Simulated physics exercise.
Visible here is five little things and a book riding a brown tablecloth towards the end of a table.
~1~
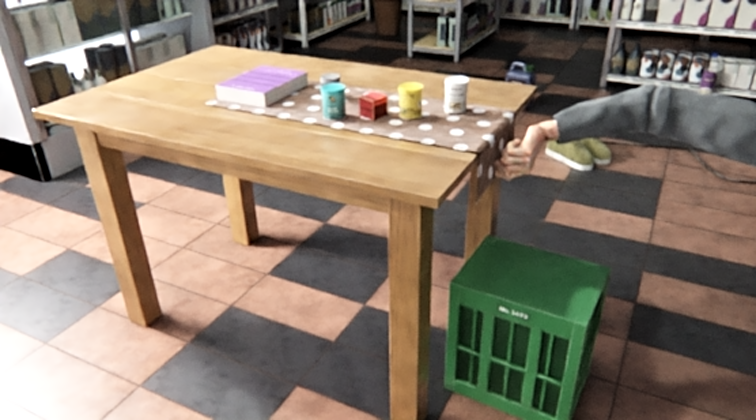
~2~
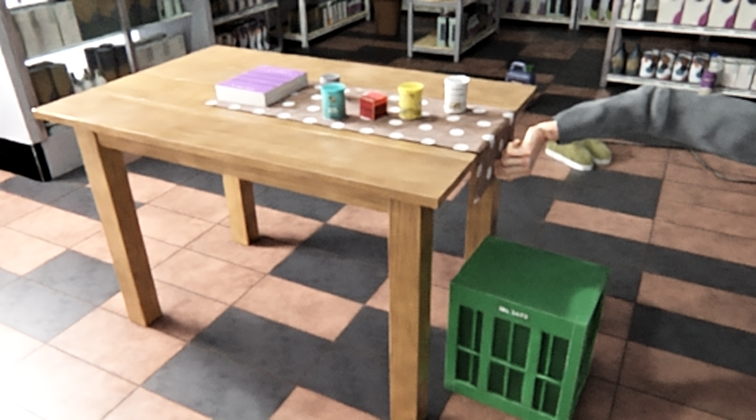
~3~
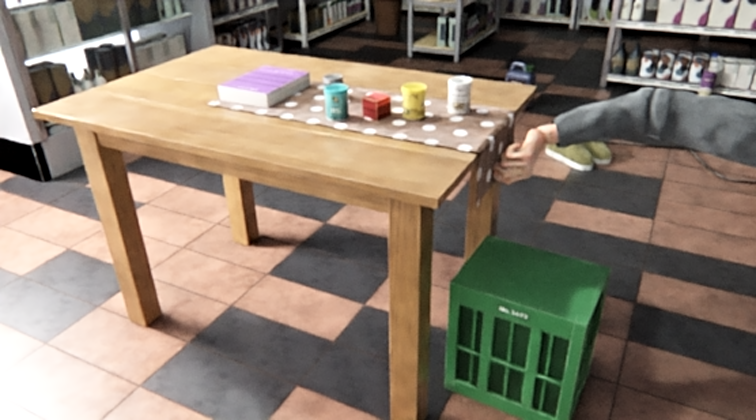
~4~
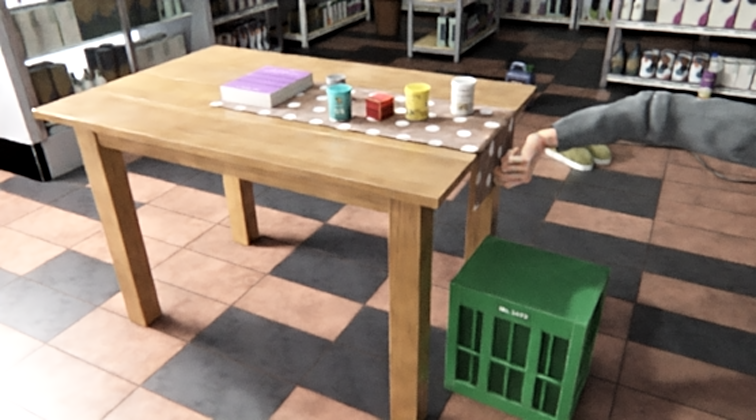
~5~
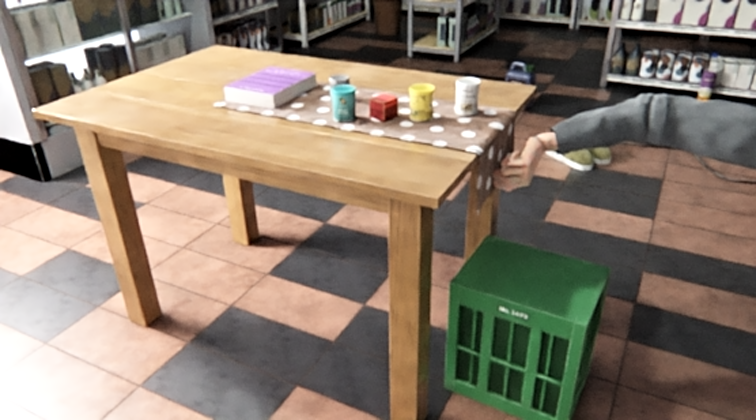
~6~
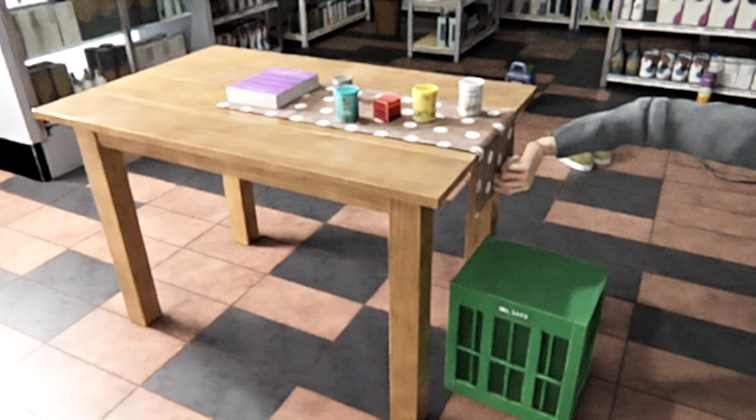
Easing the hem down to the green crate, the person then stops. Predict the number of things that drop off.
Exactly two go over.
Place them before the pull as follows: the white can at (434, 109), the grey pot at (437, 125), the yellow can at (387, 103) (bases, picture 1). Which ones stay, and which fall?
Record - white can lost; grey pot lost; yellow can retained.
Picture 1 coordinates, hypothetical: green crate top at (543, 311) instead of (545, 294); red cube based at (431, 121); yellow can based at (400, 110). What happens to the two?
Red cube: Lost; yellow can: Lost.
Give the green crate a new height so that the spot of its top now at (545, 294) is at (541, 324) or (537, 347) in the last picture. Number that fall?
We'd see 3, then 4.
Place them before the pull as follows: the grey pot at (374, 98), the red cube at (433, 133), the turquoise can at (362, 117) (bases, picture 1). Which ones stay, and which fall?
Of the three, the grey pot stays aloft, the red cube ends off the top and the turquoise can stays aloft.
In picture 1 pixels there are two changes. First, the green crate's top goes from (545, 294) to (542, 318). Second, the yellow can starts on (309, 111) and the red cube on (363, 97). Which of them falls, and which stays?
In the end the yellow can rides it out; meanwhile the red cube rides it out.
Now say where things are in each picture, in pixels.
In the first picture, hem (476, 204); white can (457, 80); yellow can (411, 86); red cube (373, 96); turquoise can (333, 87); grey pot (330, 76); top of the crate (545, 294).
In the second picture, hem (473, 204); white can (457, 80).
In the third picture, hem (477, 208); yellow can (414, 87).
In the fourth picture, hem (474, 210); red cube (379, 97); top of the crate (545, 294).
In the fifth picture, hem (477, 215); turquoise can (343, 88).
In the sixth picture, hem (475, 219); white can (472, 82); yellow can (425, 88); red cube (387, 98); turquoise can (347, 89); grey pot (343, 78).
A little later, hem near (492, 232); white can gone.
Next, hem on the crate; white can gone.
When it is over, hem on the crate; white can and yellow can gone. The table loses two.
